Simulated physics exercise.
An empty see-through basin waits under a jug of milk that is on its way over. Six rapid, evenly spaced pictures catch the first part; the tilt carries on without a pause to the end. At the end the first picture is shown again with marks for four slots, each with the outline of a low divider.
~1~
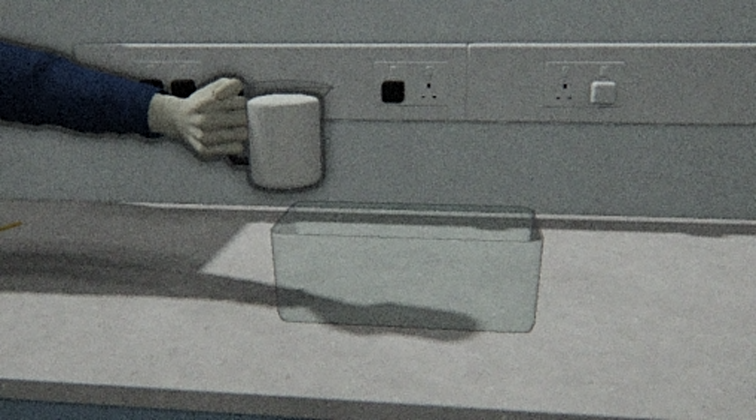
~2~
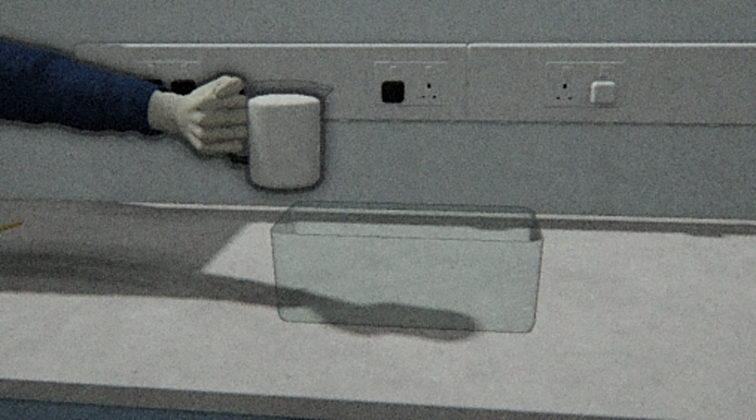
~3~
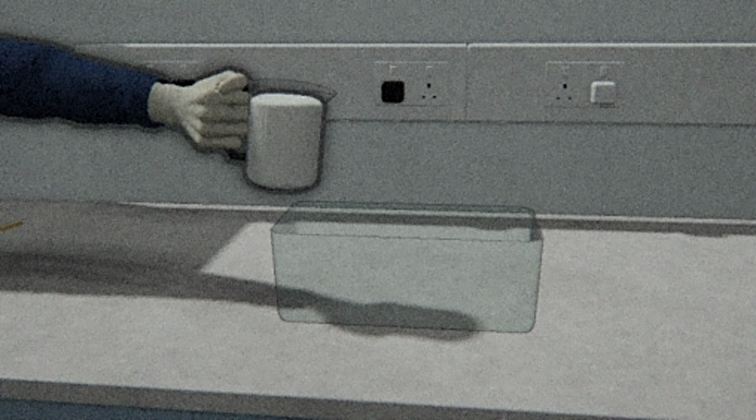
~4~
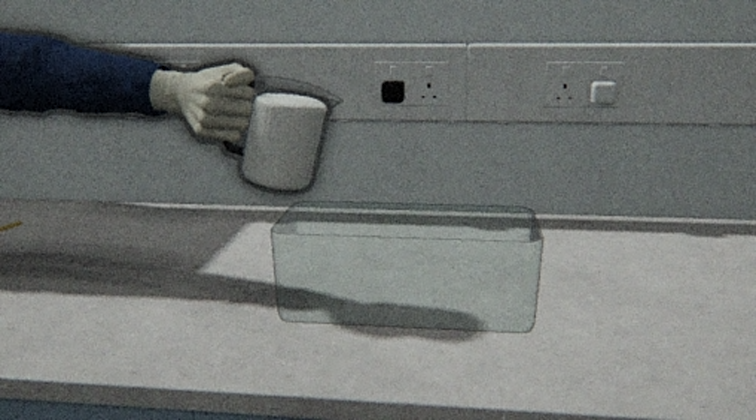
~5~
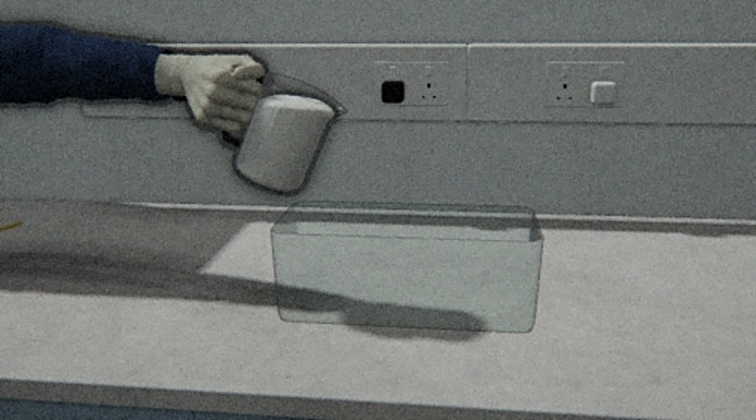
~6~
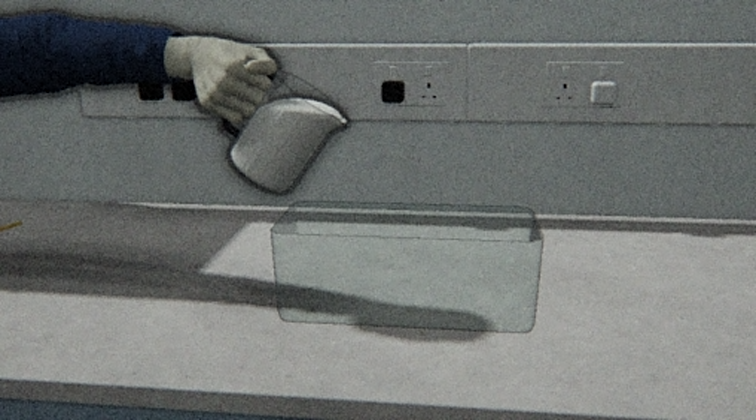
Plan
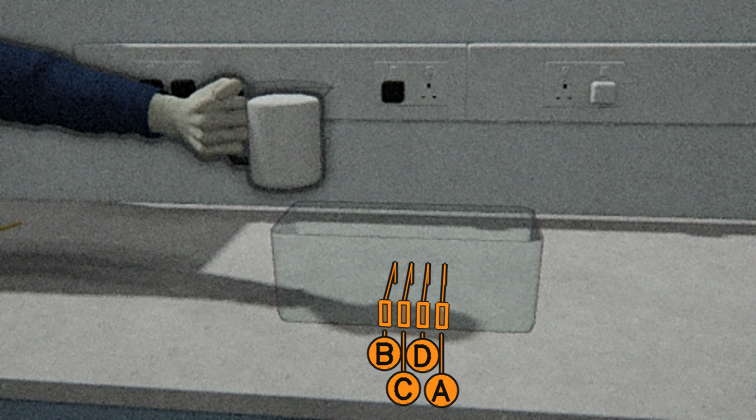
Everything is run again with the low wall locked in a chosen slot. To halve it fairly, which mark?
It is B.
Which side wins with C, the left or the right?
The left one.
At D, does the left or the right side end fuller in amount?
The left side.
On the marked copy, A at (441, 334); B at (384, 331); C at (403, 332); D at (422, 333).
If A is chosen, about 84 % ends left of the wall and 13 % right of it; 3 % is lost outside.
If B is chosen, about 49 % ends left of the wall and 50 % right of it.
If C is chosen, about 75 % ends left of the wall and 22 % right of it; 4 % is lost outside.
If D is chosen, about 86 % ends left of the wall and 11 % right of it; 3 % is lost outside.
